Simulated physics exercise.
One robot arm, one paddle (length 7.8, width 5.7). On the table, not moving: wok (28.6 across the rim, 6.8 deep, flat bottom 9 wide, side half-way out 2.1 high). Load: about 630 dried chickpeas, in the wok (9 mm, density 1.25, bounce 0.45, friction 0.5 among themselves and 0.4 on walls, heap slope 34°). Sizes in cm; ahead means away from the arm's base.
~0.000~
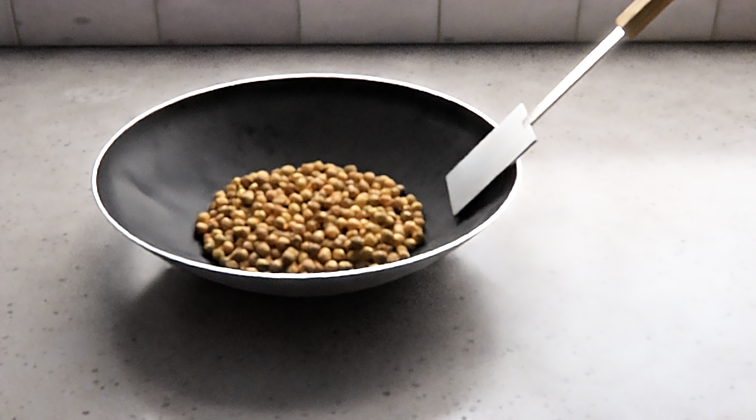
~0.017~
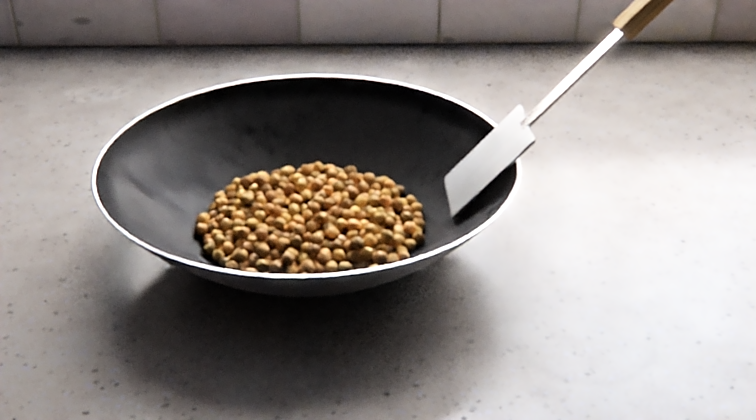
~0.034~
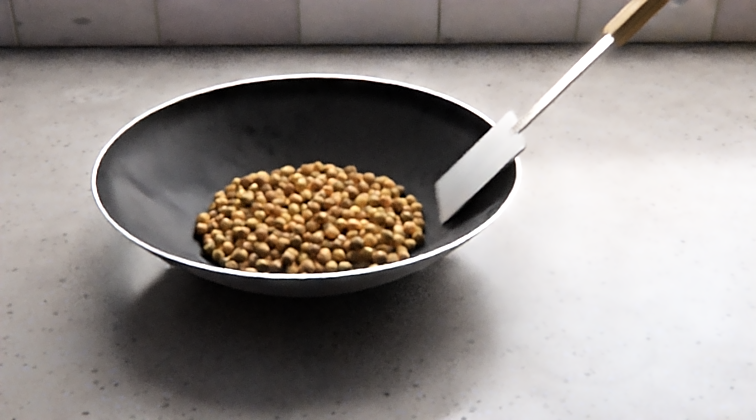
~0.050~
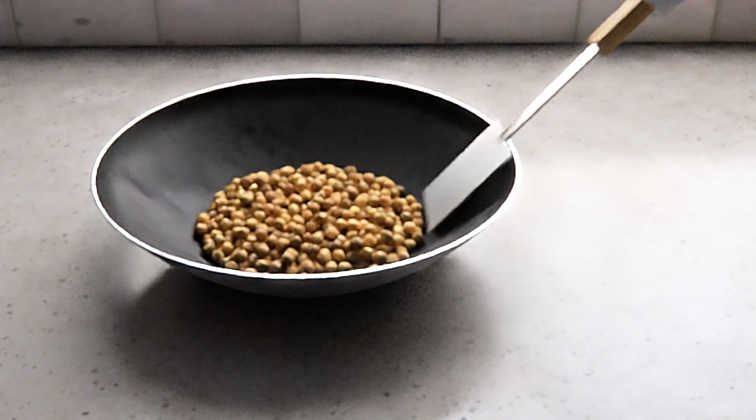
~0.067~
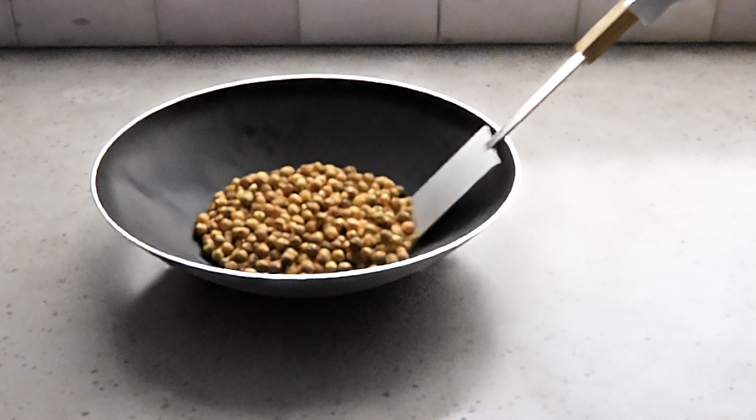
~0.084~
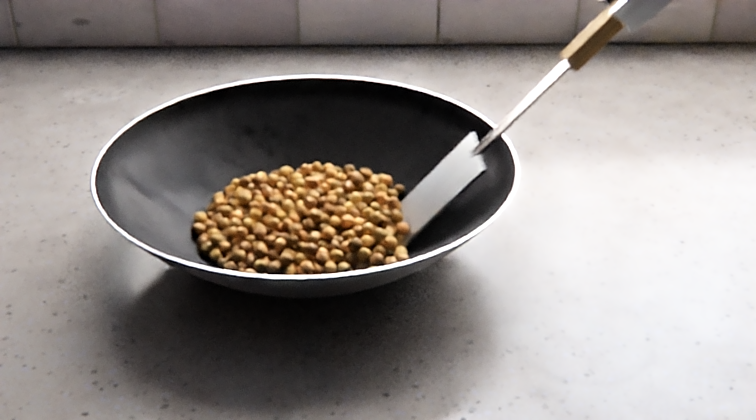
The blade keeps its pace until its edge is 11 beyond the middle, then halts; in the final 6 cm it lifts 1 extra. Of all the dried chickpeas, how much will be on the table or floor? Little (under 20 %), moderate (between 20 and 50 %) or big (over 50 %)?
On the table or floor the share is little, under 20 %.
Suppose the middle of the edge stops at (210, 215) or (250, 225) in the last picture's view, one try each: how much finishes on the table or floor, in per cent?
About 0 and 0 per cent.
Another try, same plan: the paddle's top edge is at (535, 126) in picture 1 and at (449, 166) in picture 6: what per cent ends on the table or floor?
Some 25 per cent.
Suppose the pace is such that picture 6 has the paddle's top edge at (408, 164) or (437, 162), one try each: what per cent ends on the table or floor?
About 35 and 25 per cent.
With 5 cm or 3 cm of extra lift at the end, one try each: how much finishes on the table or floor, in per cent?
Some 10 and 15 per cent.
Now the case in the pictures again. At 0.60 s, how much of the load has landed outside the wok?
Roughly 10 per cent.
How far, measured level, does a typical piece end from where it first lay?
Roughly 4 cm.
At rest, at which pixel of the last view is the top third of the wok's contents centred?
At about (189, 205).
After 0.21 s, sloping 49°, highest piece 4 above the table; 631 in the wok.
After 0.34 s, sloping 49°, highest piece 6 above the table; 631 in the wok.
After 0.60 s, sloping 49°, highest piece 7 above the table; 565 in the wok, 56 on the table or floor, 10 on the blade or in flight.
After 1.65 s, sloping 49°, highest piece 7 above the table; 565 in the wok, 66 on the table or floor.
At rest, 565 in the wok, 66 on the table or floor. That is 10 % on the table or floor.
